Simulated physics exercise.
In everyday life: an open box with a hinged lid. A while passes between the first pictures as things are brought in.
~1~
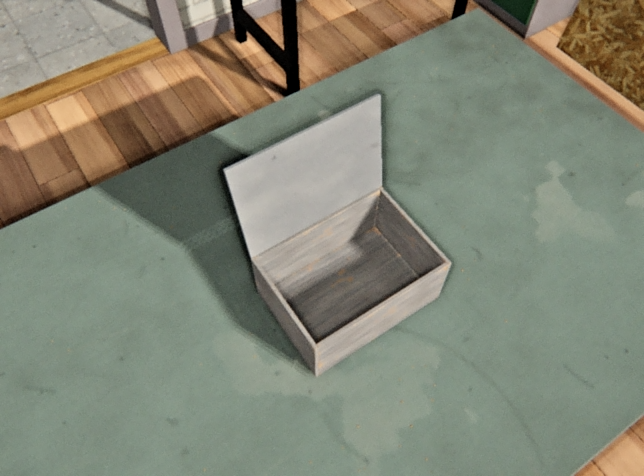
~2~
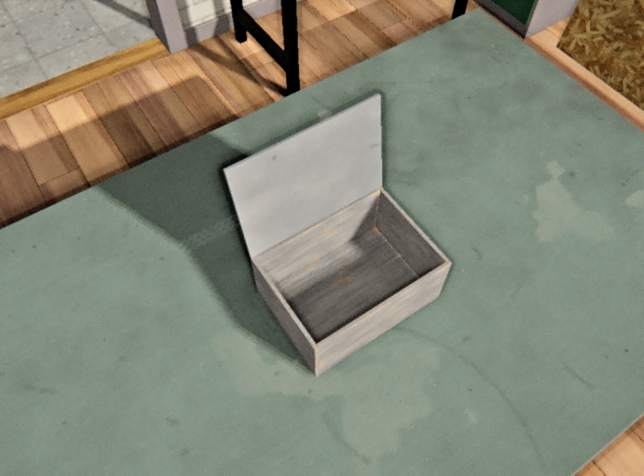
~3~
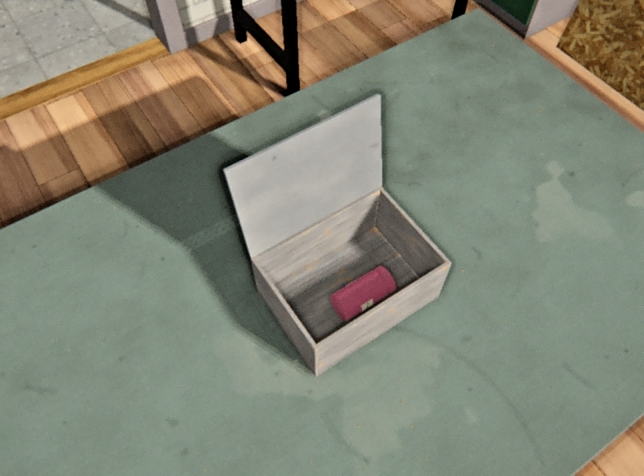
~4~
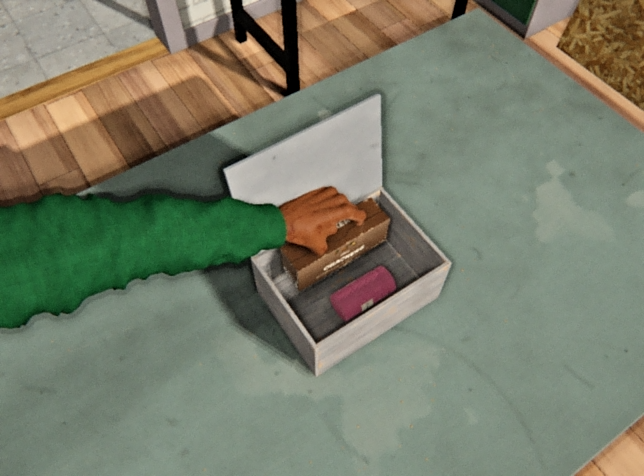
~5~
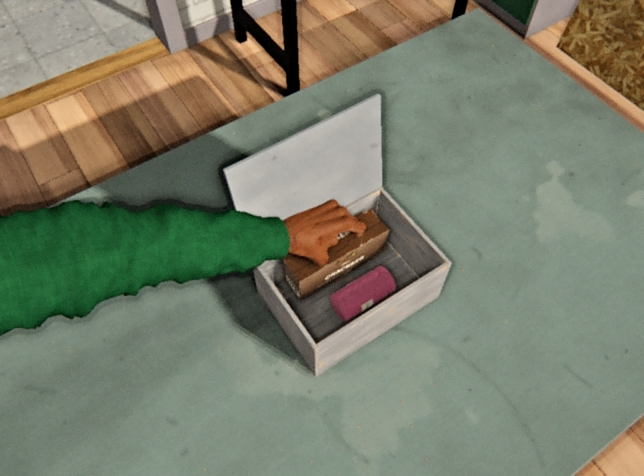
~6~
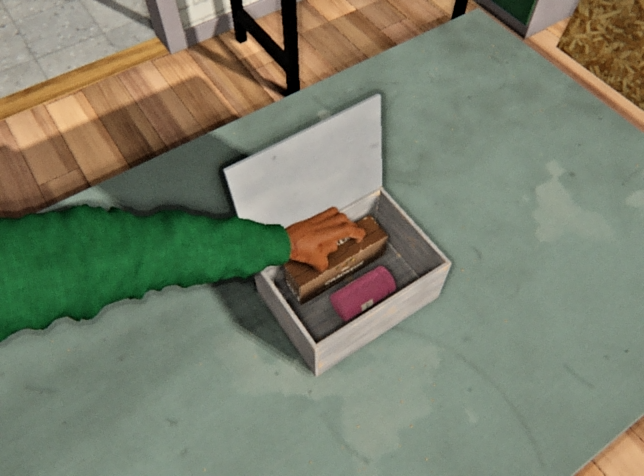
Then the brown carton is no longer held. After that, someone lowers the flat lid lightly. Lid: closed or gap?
The lid reaches the rim.
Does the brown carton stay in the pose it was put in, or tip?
Result: It remains as it was set.
Then, 1.10 s after the last picture, lid starting down.
Then, 1.60 s after the last picture, lid 57° above the rim.
Then, 1.80 s after the last picture, lid 37° above the rim.
Then, 2.00 s after the last picture, lid 13° above the rim.
At rest, lid shut; both in place. Seen from the same camera at the end, brown carton near (336, 260).
